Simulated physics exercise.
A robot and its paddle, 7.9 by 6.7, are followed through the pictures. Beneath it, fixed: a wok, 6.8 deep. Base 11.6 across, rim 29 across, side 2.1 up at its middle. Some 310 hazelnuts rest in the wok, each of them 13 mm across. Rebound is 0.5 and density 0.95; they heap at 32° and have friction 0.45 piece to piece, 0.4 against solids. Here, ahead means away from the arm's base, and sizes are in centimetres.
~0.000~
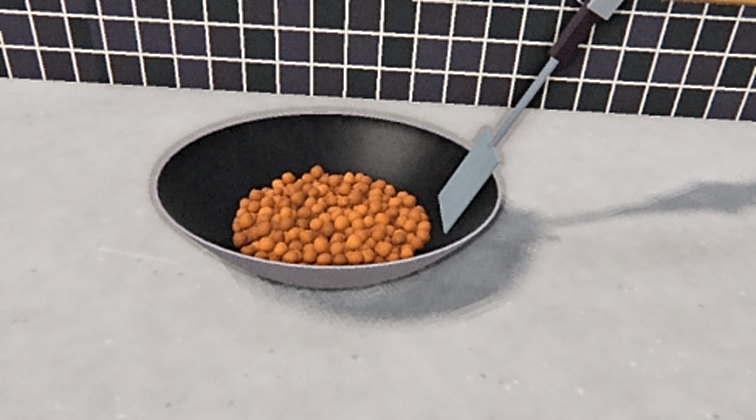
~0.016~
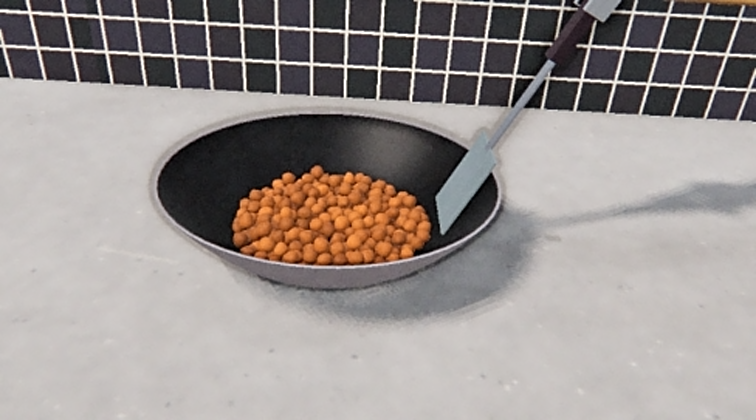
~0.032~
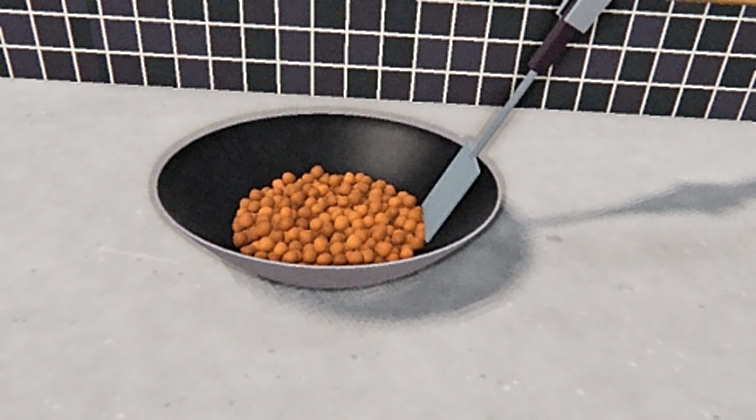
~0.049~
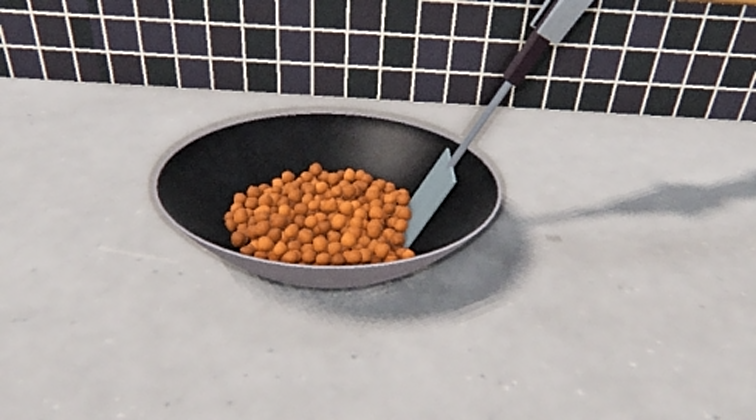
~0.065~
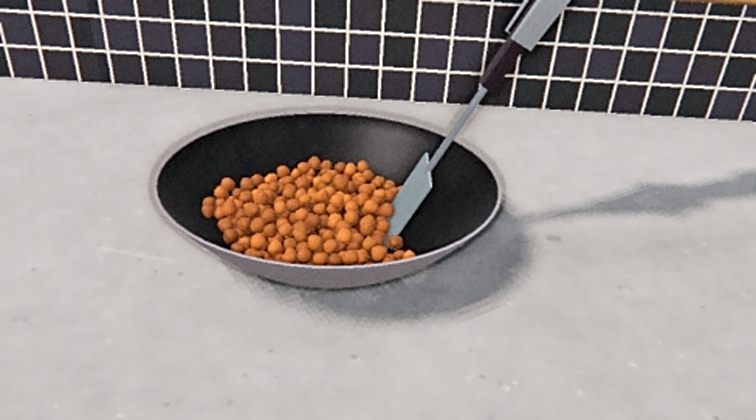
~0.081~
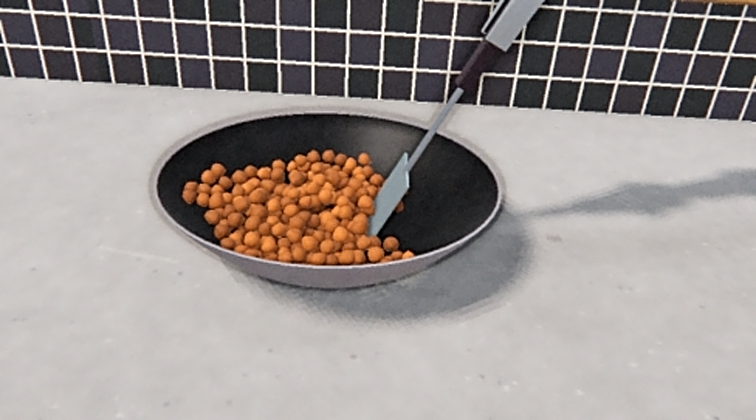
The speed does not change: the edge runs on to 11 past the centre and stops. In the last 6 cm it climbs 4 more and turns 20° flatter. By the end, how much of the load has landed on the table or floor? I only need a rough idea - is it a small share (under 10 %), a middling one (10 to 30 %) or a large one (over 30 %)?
A large one, over 30 %.
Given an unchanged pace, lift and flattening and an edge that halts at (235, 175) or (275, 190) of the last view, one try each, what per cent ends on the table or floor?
First try roughly 30 percent, second roughly 5 percent.
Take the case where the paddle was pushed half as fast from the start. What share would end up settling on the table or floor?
About 15 in a hundred.
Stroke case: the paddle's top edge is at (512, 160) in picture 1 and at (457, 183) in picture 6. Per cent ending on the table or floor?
Close to 20 in a hundred.
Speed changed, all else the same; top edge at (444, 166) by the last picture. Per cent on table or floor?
My guess is around 25 percent.
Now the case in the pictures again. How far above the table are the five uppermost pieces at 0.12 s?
7 cm.
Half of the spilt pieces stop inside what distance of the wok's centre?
52 cm or so.
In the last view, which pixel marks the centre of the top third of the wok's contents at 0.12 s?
(263, 193).
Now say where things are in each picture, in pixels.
The first picture shows paddle top edge at (493, 144), sloping 63°; upper third of the load around (335, 214), from x 240 to 425, top at y 175; 308 in the wok.
The second picture shows paddle top edge at (490, 146), sloping 63°; upper third of the load around (335, 214), from x 240 to 425, top at y 175.
The third picture shows paddle top edge at (474, 155), sloping 63°; upper third of the load around (335, 214), from x 240 to 420, top at y 175.
The fourth picture shows paddle top edge at (451, 164), sloping 63°; upper third of the load around (335, 209), from x 230 to 410, top at y 170.
The fifth picture shows paddle top edge at (429, 168), sloping 63°; upper third of the load around (317, 202), from x 210 to 410, top at y 165.
The sixth picture shows paddle top edge at (407, 169), sloping 63°; upper third of the load around (304, 197), from x 190 to 410, top at y 155; 308 in the wok.
By 0.12 s, sloping 63°, highest piece 8 above the table; 308 in the wok.
By 0.16 s, sloping 58°, highest piece 9 above the table; 304 in the wok, 4 on the blade or in flight.
By 0.38 s, sloping 43°, highest piece 26 above the table; 194 in the wok, 31 on the table or floor, 83 on the blade or in flight.
By 1.43 s, sloping 43°, highest piece 8 above the table; 194 in the wok, 114 on the table or floor.
Final count, 194 in the wok, 114 on the table or floor. That is 37 % on the table or floor.
